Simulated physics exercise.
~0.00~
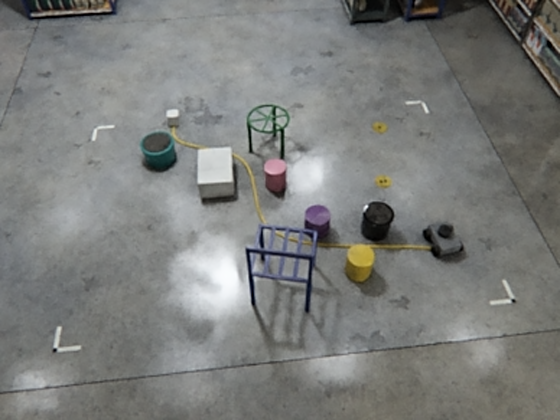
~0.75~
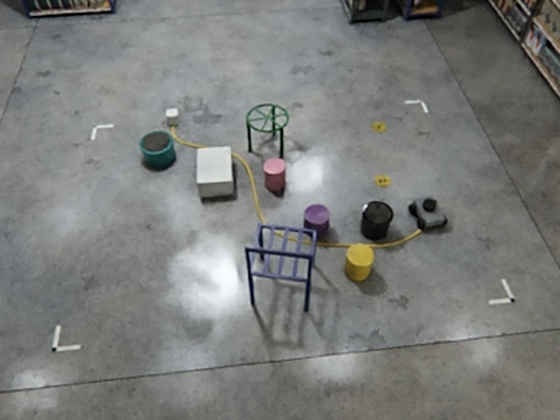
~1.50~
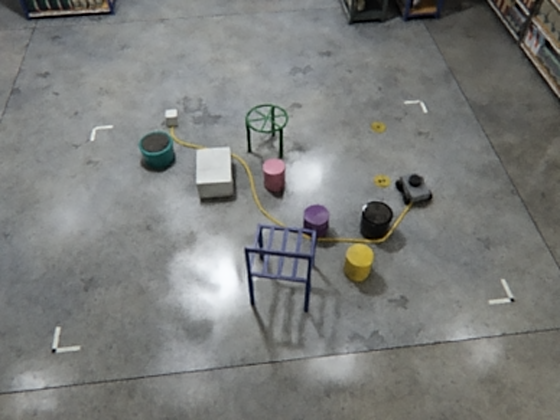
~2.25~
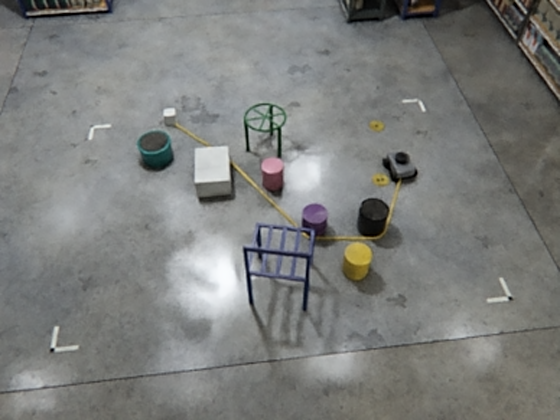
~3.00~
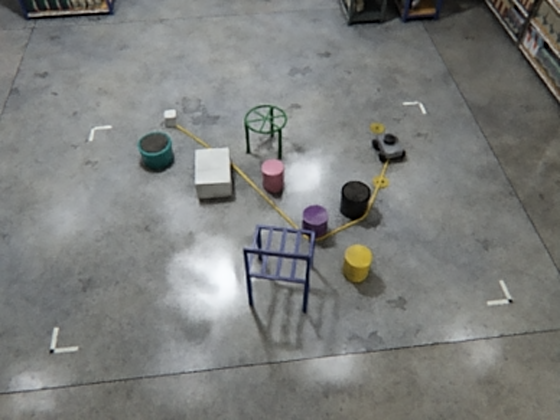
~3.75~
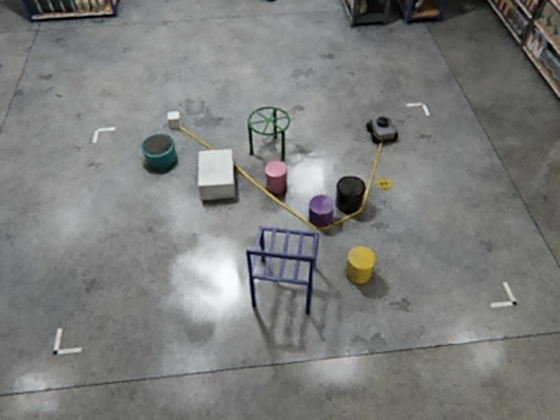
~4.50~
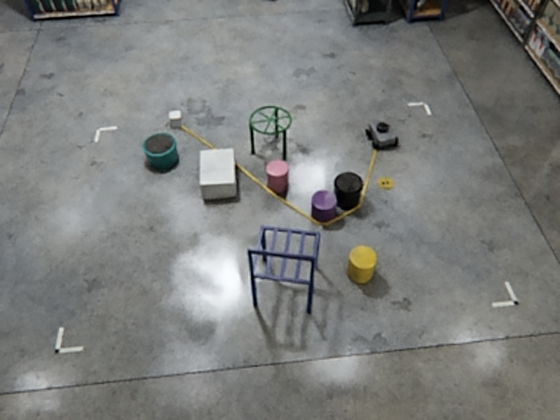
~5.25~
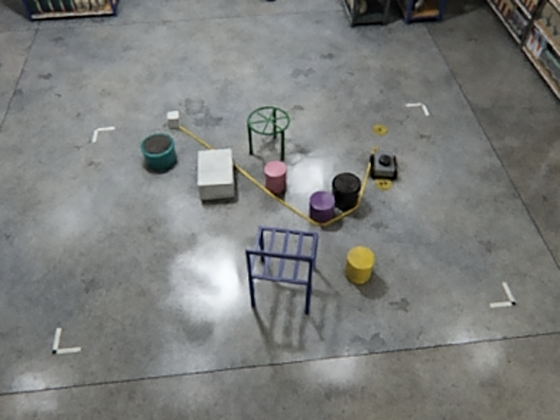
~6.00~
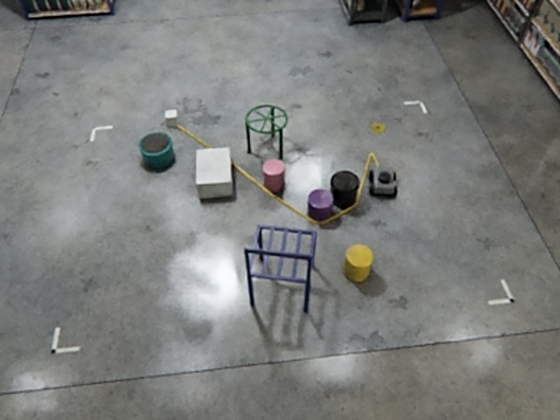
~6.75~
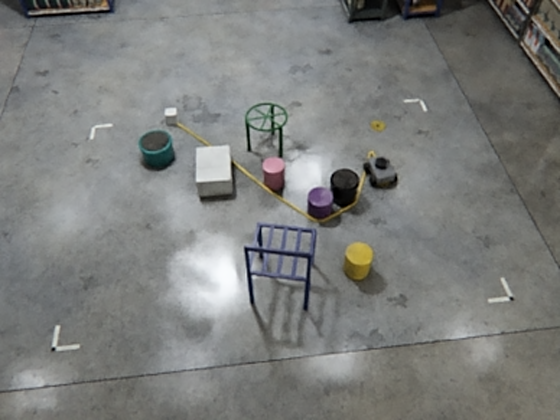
A small dark cart trailing a yellow cord rolled up the right side of a concrete floor, and the tightening cord dragged the black pot and then the purple tub up before the cart turned back down and stopped beside the pot, cord still attached.
